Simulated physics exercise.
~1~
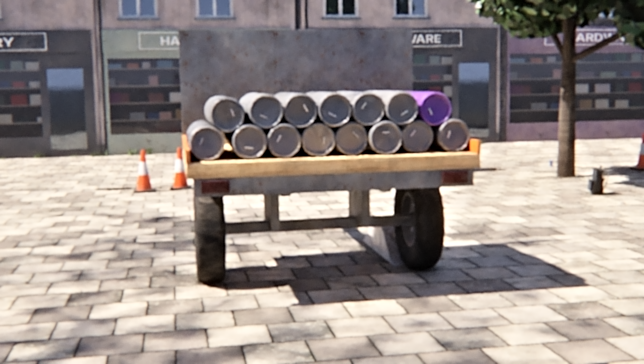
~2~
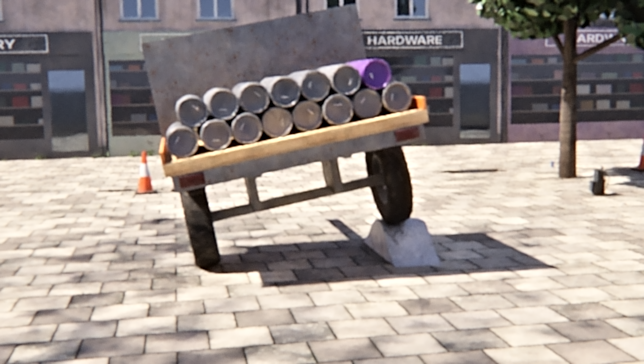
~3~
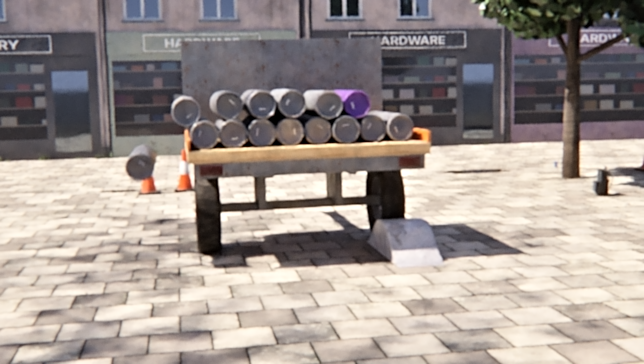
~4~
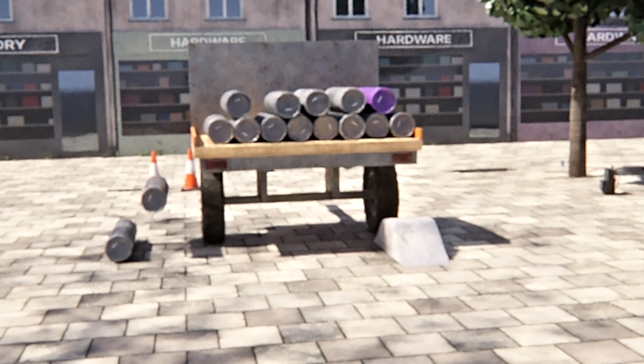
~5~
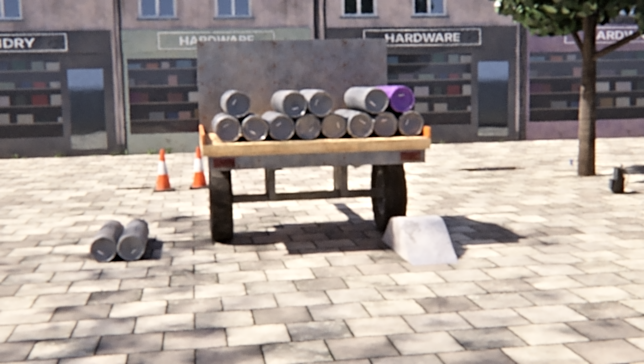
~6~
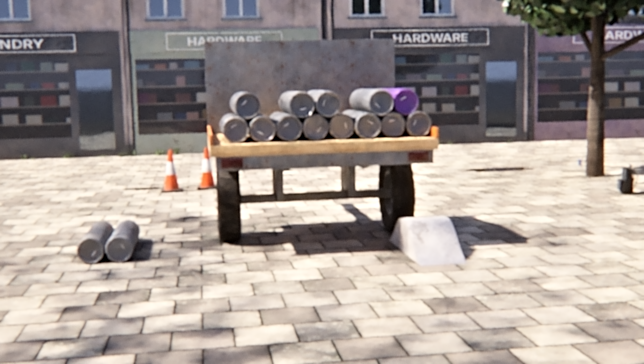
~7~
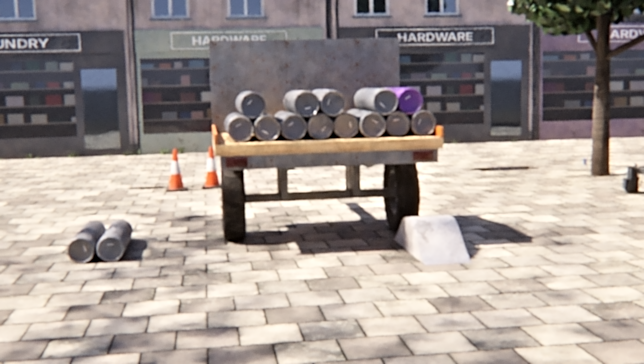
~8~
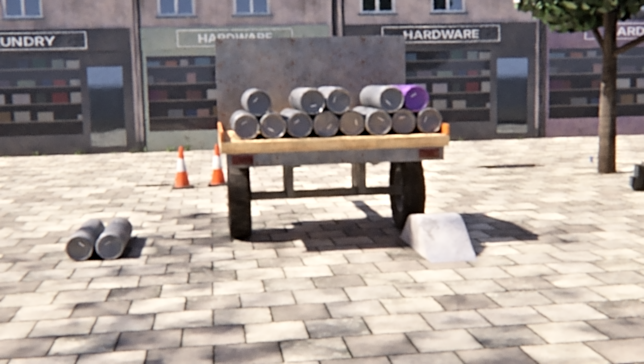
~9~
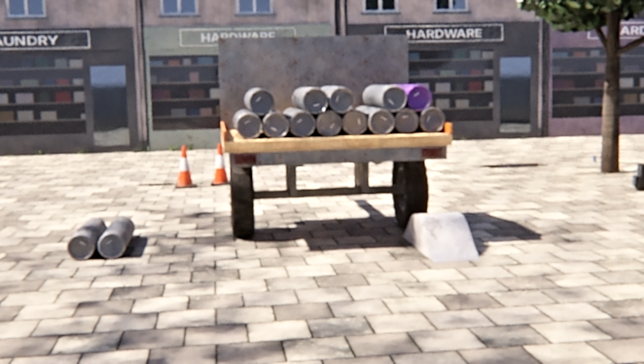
A flat trailer stacked with gas cylinders tipped sharply left as its right wheel rode over a concrete hump, then dropped level, and two grey cylinders fell off the left side onto the paving while the purple one stayed up on the pile.
